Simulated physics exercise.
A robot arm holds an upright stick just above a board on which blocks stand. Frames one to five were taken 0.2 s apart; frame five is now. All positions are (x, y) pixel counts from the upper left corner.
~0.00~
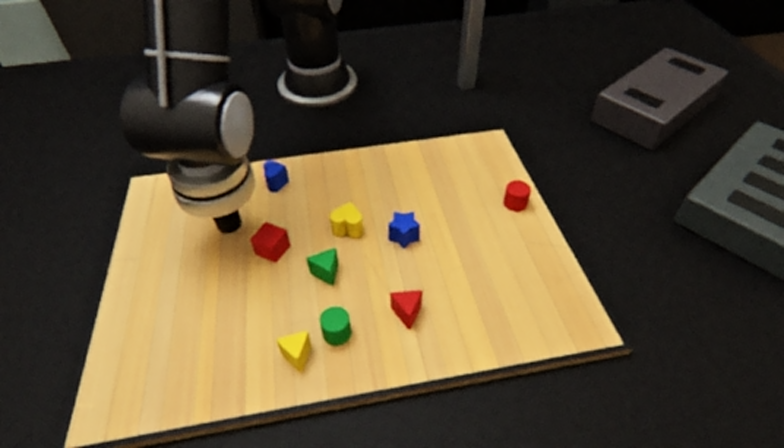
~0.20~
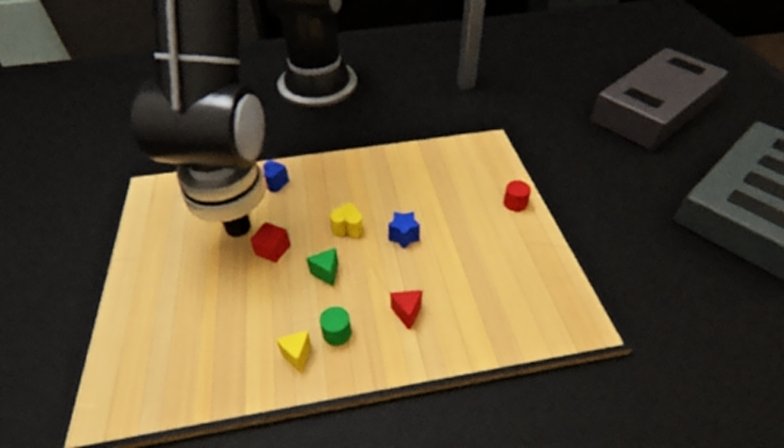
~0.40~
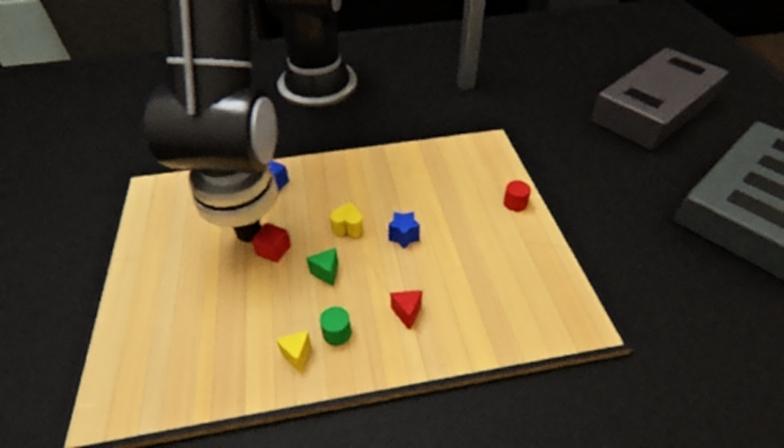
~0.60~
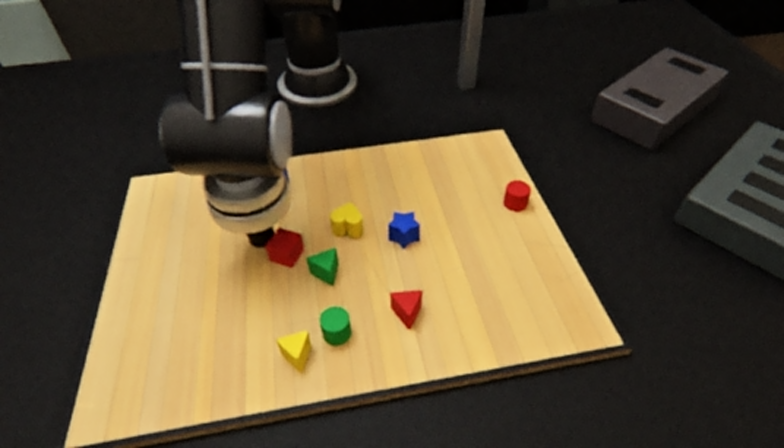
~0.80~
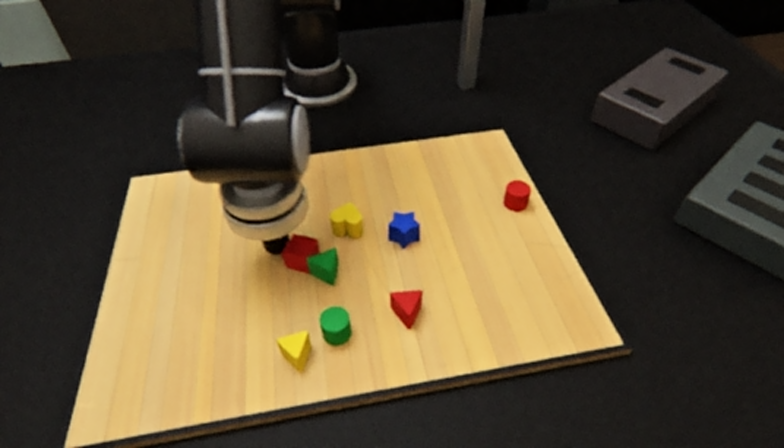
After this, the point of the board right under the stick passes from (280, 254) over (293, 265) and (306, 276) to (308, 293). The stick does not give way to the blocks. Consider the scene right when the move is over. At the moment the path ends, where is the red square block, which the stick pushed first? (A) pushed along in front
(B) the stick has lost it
It's B.
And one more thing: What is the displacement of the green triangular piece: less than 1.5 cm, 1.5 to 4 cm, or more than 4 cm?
Its displacement is above 4 cm.
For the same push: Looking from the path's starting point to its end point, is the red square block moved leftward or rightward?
It moves over to the left.
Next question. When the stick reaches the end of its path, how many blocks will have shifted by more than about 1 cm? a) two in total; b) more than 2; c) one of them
(a)
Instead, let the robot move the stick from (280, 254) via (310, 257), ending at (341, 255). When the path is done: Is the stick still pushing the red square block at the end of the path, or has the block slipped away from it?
It ends up beside or behind the stick.
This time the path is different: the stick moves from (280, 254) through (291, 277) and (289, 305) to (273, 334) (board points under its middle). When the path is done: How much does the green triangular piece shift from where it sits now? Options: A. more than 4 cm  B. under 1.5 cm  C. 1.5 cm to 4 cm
C: 1.5 cm to 4 cm.
What follows on the original path. Halfway along, stick (299, 262); red square block (323, 261); green triangular piece (344, 269), turned 50° anticlockwise.
At the end, stick (306, 285); red square block (334, 270), turned 25° anticlockwise; green triangular piece (358, 273), turned 65° anticlockwise; green circular block in place.
